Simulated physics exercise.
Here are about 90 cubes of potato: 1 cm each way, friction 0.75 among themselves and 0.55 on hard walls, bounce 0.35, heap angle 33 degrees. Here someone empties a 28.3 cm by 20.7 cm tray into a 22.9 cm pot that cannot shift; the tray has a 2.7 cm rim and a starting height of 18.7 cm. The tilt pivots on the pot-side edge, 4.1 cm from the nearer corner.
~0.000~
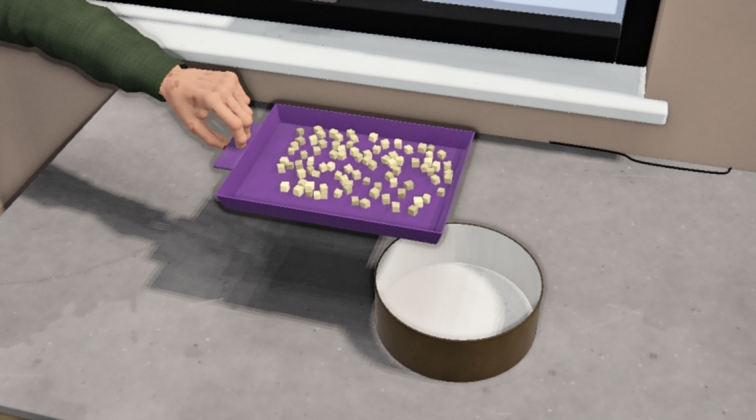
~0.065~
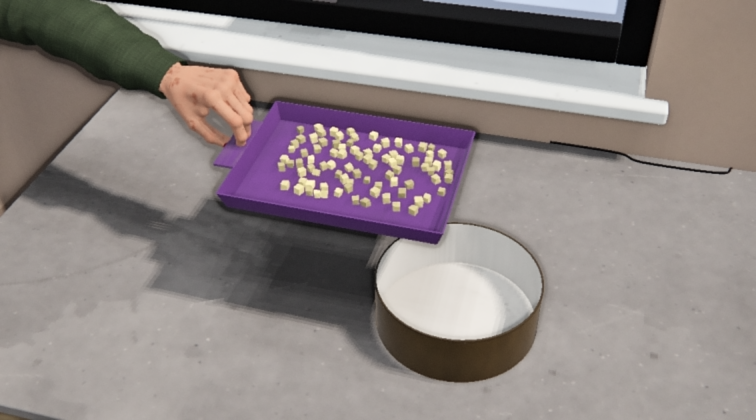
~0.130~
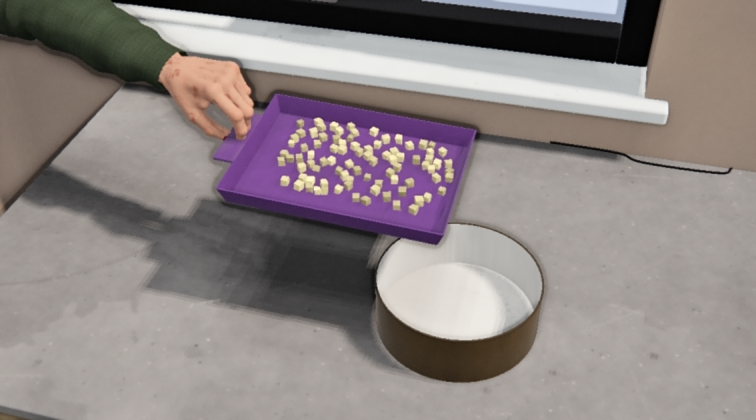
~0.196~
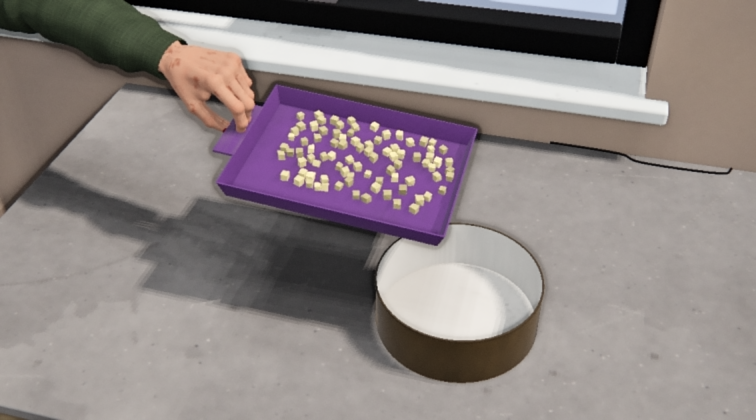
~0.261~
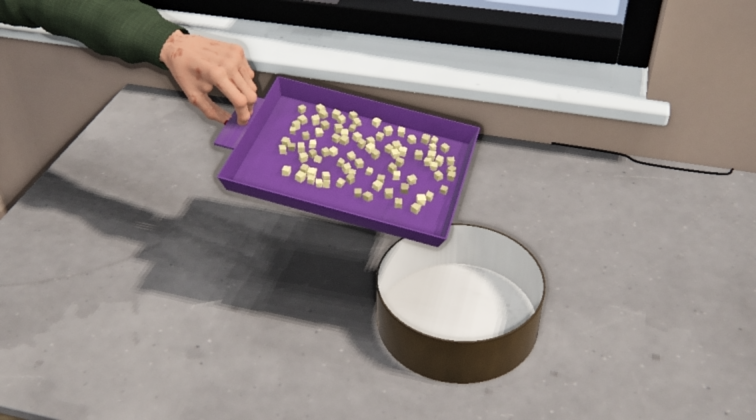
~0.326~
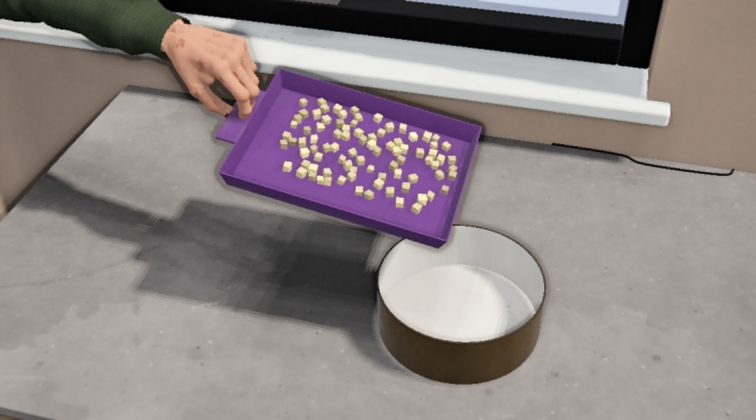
At first, a hand in a green sleeve holds a purple tray scattered with small pale cubes nearly level beside a round pot on a grey counter. Then the tray's far left side gradually rises, slanting it slightly toward the pot, while the cubes stay spread across it and the pot stays still.
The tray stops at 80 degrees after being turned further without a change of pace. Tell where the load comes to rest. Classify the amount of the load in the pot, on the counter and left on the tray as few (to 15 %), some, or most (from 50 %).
Left on the tray: Most. Pot: Some. Counter: Few.
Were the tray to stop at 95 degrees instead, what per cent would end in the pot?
The pot would get around 100 per cent.
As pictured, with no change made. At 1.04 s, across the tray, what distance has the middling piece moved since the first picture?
Around 10 centimetres.
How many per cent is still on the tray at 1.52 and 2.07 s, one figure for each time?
In order, 80 and 70.
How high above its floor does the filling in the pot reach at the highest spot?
Some 1.0 cm up.
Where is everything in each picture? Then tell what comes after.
In the first frame, tray tilt 0 degrees, front corners at (224, 192) and (437, 228); middle of the pieces at (372, 165); pot at (458, 277).
In the second frame, tray tilt 1 degrees, front corners at (225, 190) and (438, 228); middle of the pieces at (373, 164).
In the third frame, tray tilt 3 degrees, front corners at (225, 186) and (438, 229), lowest corner right front; middle of the pieces at (373, 161).
In the fourth frame, tray tilt 6 degrees, front corners at (225, 180) and (439, 231), lowest corner right front; middle of the pieces at (373, 157).
In the fifth frame, tray tilt 9 degrees, front corners at (226, 174) and (441, 233), lowest corner right front; middle of the pieces at (375, 154).
In the sixth frame, tray tilt 12 degrees, front corners at (227, 169) and (442, 235), lowest corner right front; middle of the pieces at (376, 151); pot at (461, 279). Its pace works out near 45 degrees a second.
After 1.04 s, tilt 44 degrees; the tray holds 100 %, the pot 0 %.
Then, at 1.52 s, tilt 65 degrees; the tray holds 80 %, the pot 15 %.
Then, at 2.07 s, tilt 80 degrees; the tray holds 70 %, the pot 20 %.
In the end, at 3.3 s, tray 55 %, pot 40 %, counter 0 %.
